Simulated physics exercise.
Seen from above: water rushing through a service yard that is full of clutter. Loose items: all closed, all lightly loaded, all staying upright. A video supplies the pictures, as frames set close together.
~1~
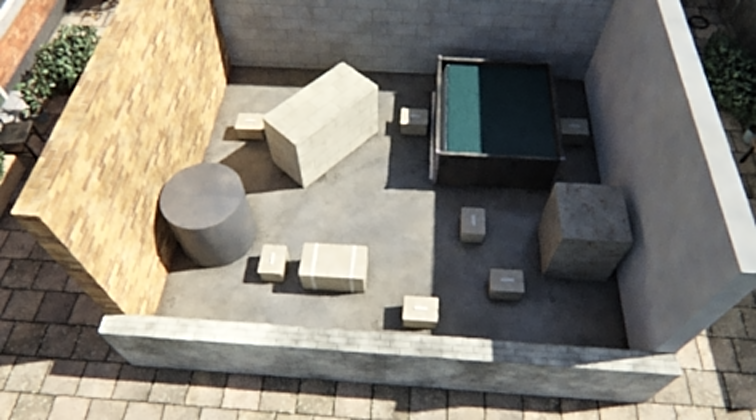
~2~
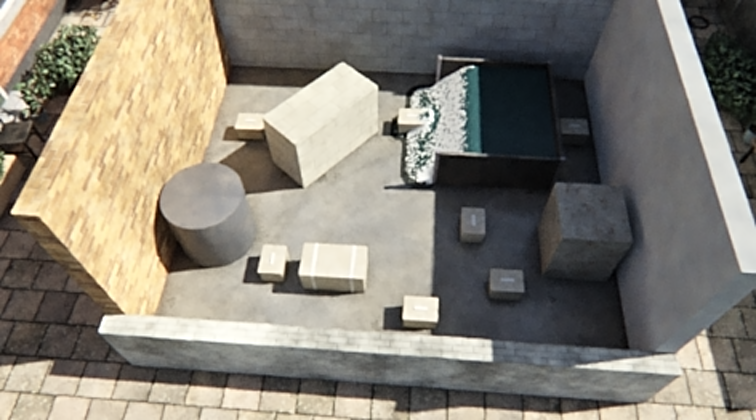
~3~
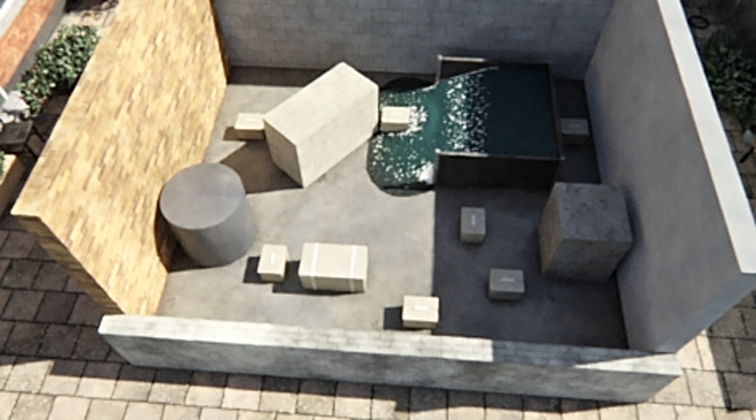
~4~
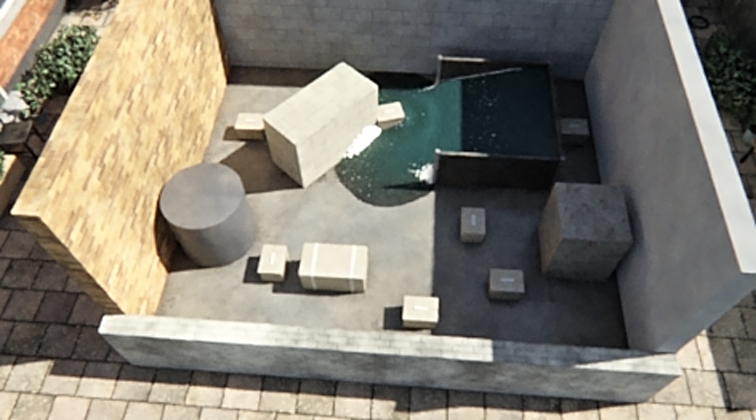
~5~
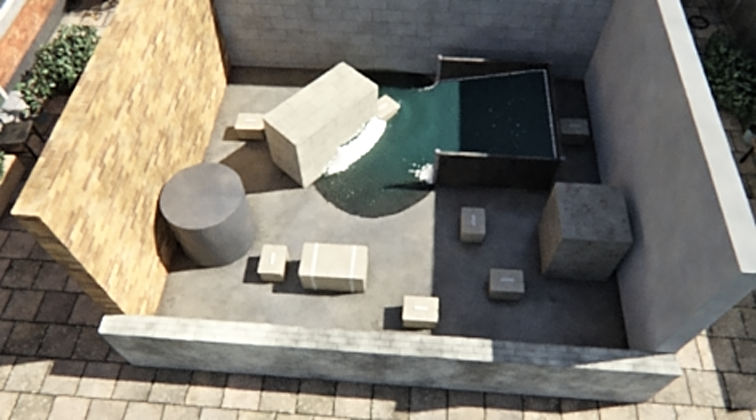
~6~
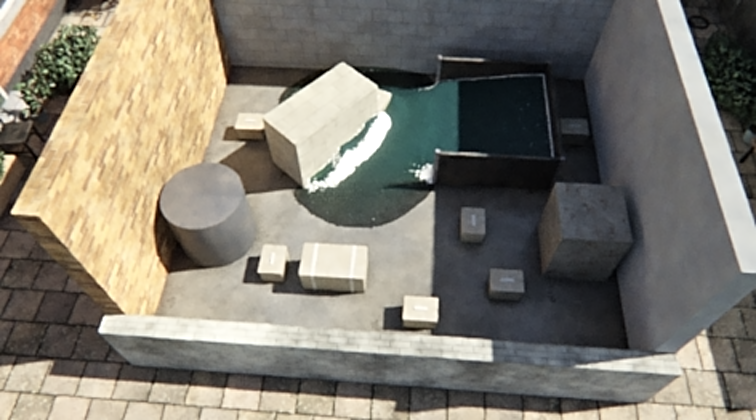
Green water pours left from an open container, pushes a small box and foams against a large block.
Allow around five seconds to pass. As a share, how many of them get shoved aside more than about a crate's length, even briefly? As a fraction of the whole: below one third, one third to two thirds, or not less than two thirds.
The fraction is one third to two thirds.
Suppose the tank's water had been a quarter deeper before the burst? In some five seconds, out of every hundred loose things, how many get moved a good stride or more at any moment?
I'd say close to 60 per cent of the things.
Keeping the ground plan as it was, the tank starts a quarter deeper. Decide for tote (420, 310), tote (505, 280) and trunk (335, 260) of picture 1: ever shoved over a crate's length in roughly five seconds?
Note, in sequence: Past that mark / within that / past that mark.
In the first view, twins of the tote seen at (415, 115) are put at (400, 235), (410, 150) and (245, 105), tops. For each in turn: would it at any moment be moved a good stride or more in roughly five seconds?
Stays put, shoved clear, shoved clear.
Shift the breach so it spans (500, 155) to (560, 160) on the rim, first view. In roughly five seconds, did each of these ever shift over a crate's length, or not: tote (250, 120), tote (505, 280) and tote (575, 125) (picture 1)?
Here is how they go, in order: Fails to go that far, dislodged that far, and dislodged that far.
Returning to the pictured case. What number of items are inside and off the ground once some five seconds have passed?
Tally: 4.
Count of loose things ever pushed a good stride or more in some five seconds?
It adds up to 4.
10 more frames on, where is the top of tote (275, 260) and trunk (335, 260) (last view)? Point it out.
Estimated positions: (221, 321) and (342, 303), approximately.
A moment on, 1 of 8 are well off their spots; 1 afloat.
Next, 3 of 8 are well off their spots; 2 afloat.
Later, 4 of 8 are well off their spots; 3 afloat.
In the end, 3 of 8 are well off their spots, and 4 have been at some point; 4 afloat.
